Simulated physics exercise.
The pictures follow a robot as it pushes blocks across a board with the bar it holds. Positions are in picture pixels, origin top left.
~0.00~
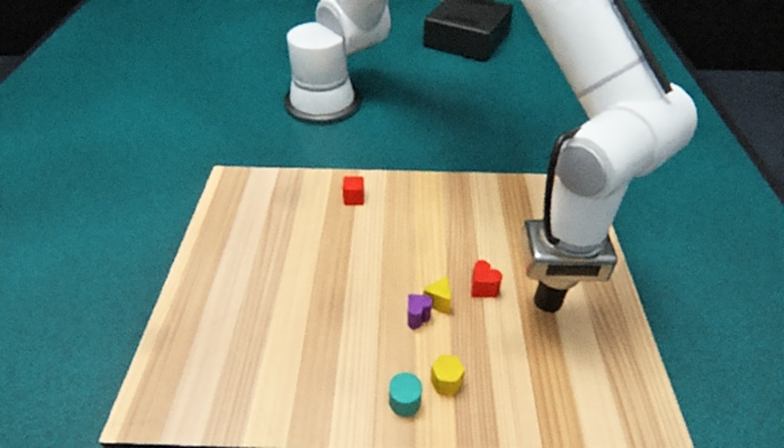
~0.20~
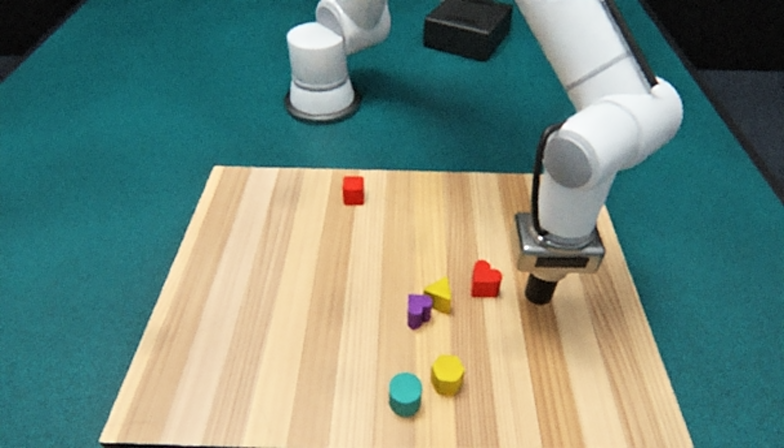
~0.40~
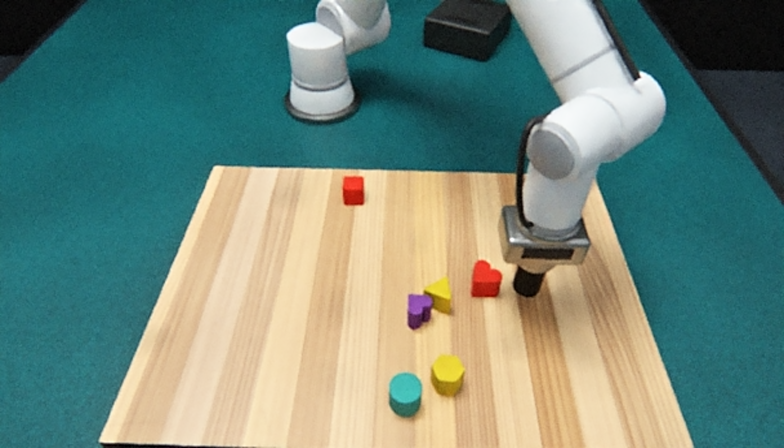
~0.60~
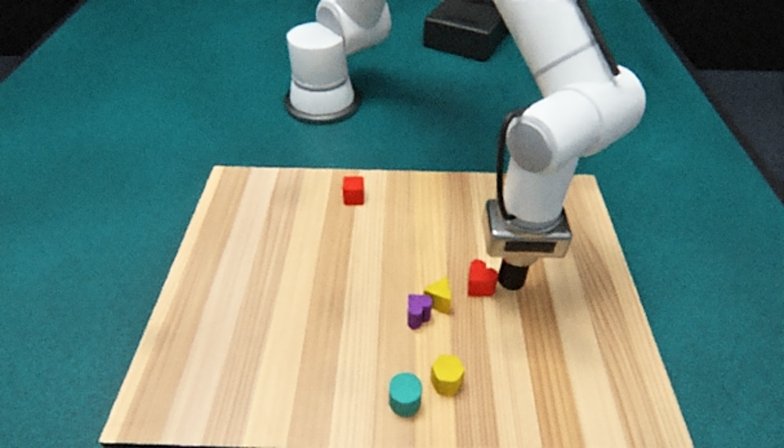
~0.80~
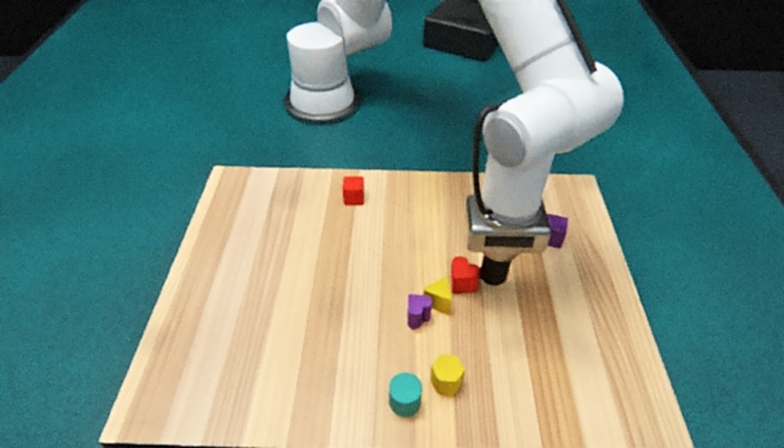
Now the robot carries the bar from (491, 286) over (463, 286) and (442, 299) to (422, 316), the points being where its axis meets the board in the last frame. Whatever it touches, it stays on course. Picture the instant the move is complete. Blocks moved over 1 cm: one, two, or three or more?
Blocks that move over 1 cm: Three or more.
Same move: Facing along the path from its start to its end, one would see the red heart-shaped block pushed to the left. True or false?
Answer: False.
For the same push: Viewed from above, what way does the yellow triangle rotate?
Rotation: Counter-clockwise.
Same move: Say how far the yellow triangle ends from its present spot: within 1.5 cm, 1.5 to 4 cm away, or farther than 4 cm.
I'd go with over 4 cm for this block.
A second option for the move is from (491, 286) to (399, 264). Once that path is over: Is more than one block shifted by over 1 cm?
I believe not.
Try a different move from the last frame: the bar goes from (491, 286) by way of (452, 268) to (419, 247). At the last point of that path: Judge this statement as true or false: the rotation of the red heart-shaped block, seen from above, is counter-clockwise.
The statement is correct.
The first path, step by step. One third of the way, bar at (464, 275); yellow triangle at (436, 287), turned 30° anticlockwise; red heart-shaped block at (436, 264), turned 20° clockwise.
Two thirds of the way, bar at (443, 289); purple heart-shaped block at (412, 311); yellow triangle at (423, 293), turned 35° anticlockwise; red heart-shaped block at (424, 267), turned 75° clockwise.
At the end, bar at (423, 306); purple heart-shaped block at (405, 322); yellow triangle at (399, 304), turned 20° anticlockwise; yellow hexagon still; red heart-shaped block at (424, 267), turned 80° clockwise.
